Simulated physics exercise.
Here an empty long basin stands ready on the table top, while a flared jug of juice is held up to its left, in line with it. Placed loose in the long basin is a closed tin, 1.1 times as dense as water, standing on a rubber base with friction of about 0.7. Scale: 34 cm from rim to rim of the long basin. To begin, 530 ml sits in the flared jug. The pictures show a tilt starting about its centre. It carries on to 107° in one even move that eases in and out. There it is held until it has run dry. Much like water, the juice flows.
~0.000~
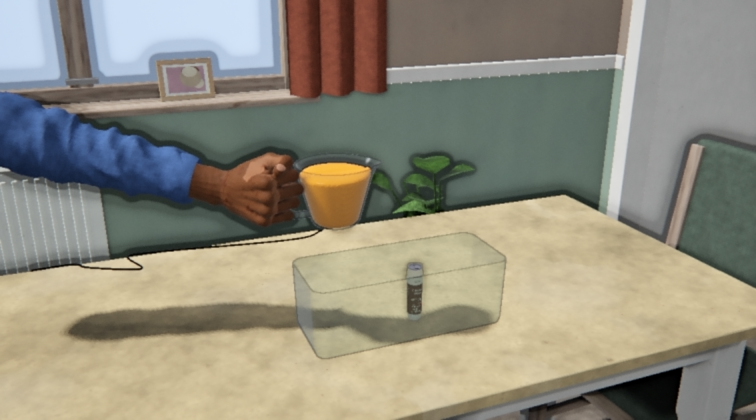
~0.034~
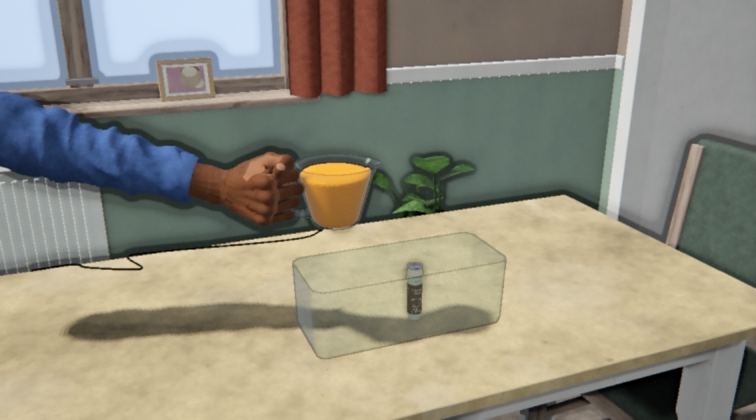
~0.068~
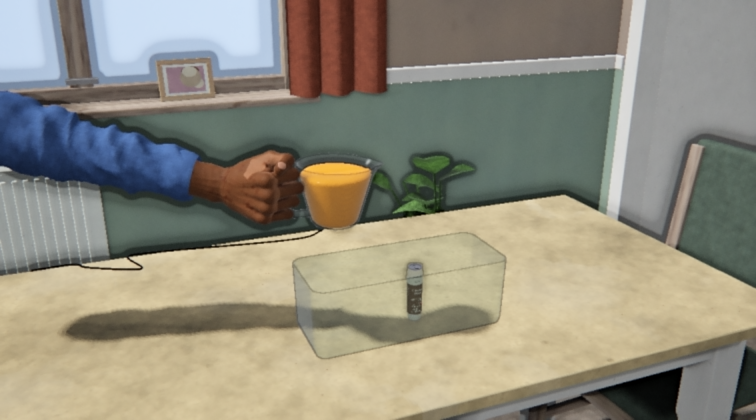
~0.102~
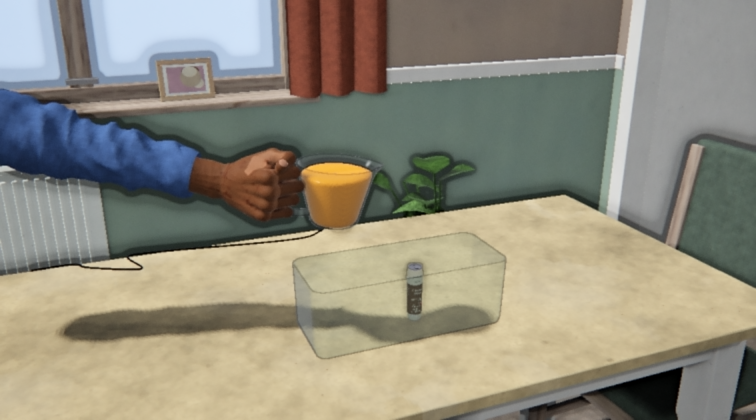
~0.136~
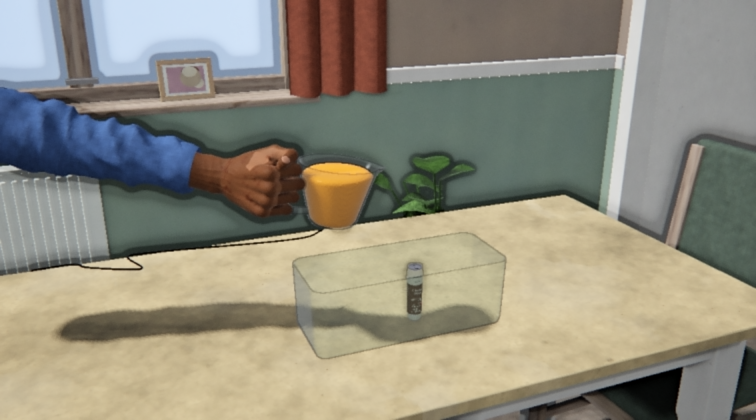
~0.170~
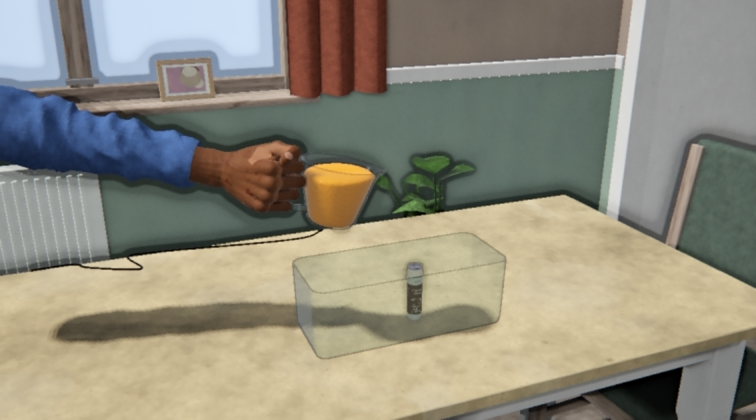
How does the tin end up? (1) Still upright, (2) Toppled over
Answer: 2.
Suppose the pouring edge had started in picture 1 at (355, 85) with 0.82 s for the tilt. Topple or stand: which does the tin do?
It tumbles.
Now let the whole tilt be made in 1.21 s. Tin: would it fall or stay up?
Outcome - the tin ends up overturned.
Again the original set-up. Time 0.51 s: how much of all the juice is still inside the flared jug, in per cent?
Roughly 56 per cent.
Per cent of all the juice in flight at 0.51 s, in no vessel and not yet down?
Close to 30 per cent, I'd say.
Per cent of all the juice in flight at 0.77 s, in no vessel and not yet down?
I'd put it at about 9 per cent of the liquid.
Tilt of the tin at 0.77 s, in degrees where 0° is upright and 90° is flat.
I'd put it at close to 0 degrees off upright.
By 0.51 s the tilt is 74° and 56 per cent is still to pour; the tin stands where it began.
By 0.77 s the tilt is 106° and 5 per cent is still to pour; the tin stands 3 cm from where it began.
By 1.03 s the tilt is 107° and 0 per cent is still to pour; the tin lies on its side.
By 1.32 s the tilt is 107° and 0 per cent is still to pour; the tin lies on its side.
At rest the tin lies on its side.
